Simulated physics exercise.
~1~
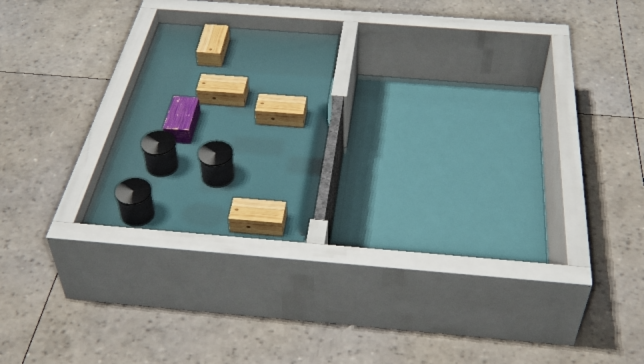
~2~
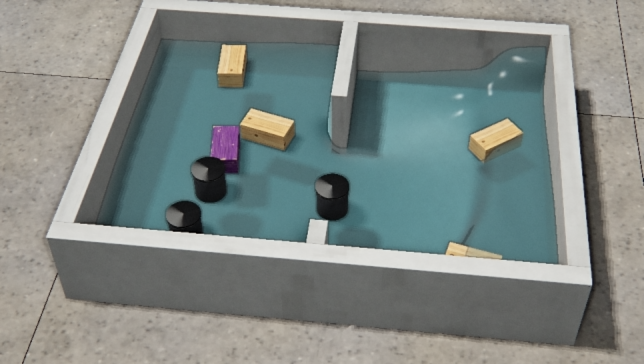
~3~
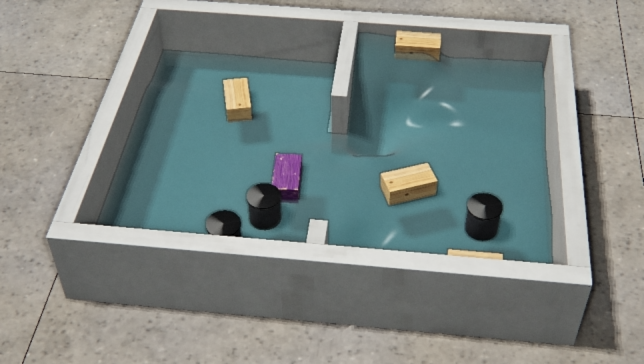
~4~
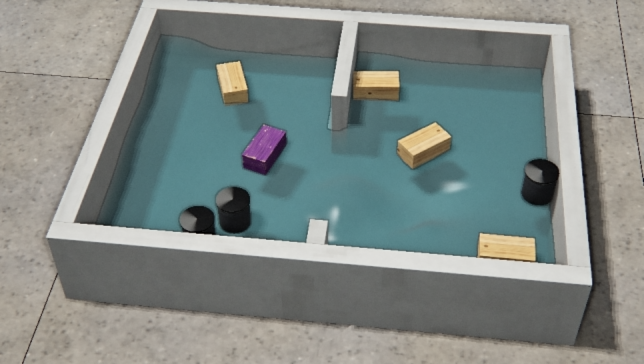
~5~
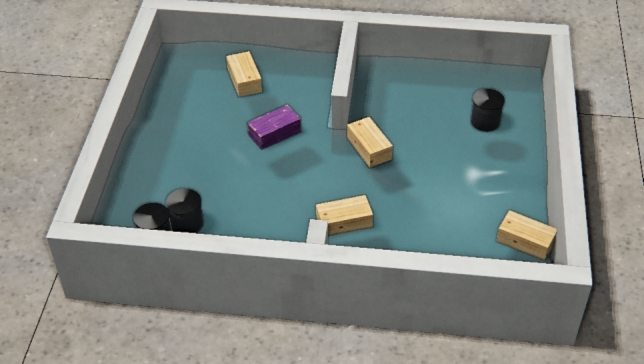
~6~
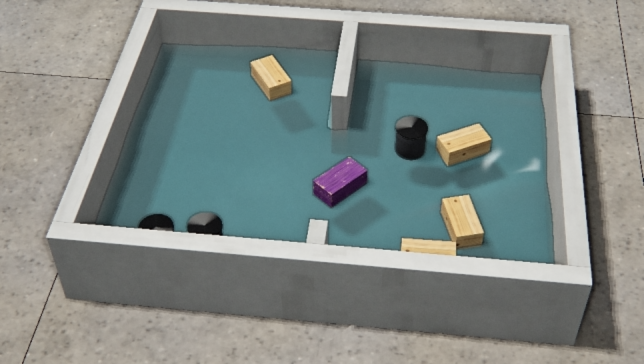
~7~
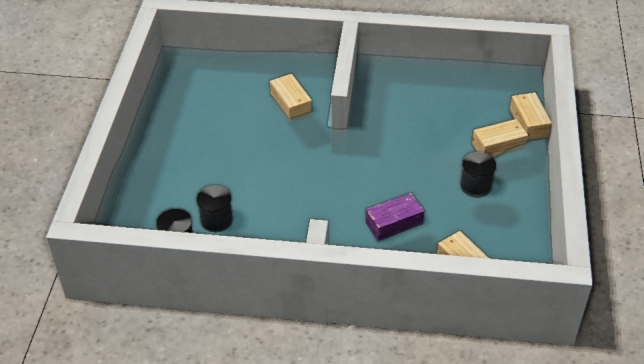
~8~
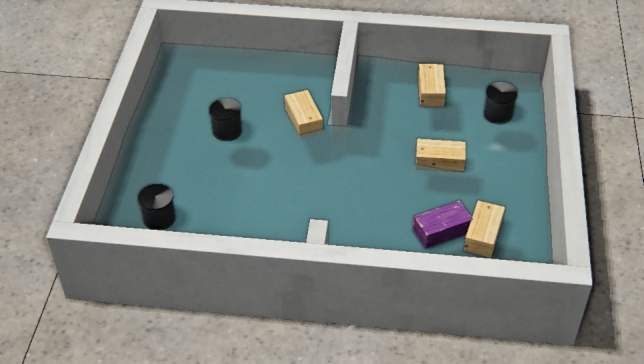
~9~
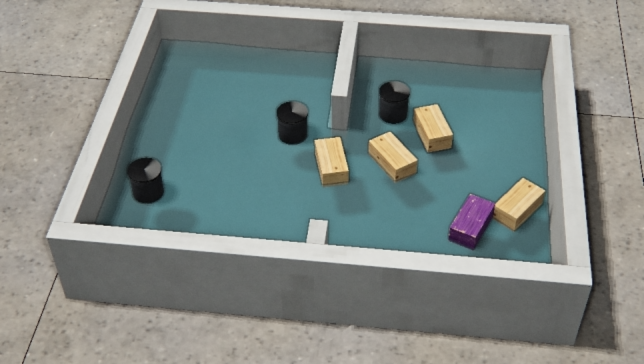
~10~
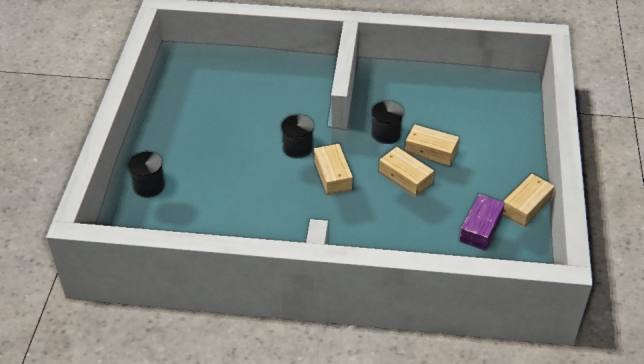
We see a walled basin of blue-green water where the barrier in the divider's gap opens, and wooden blocks and a black pail drift right through it. The purple block follows later, ending afloat near the lower right, while two black pails remain on the left.
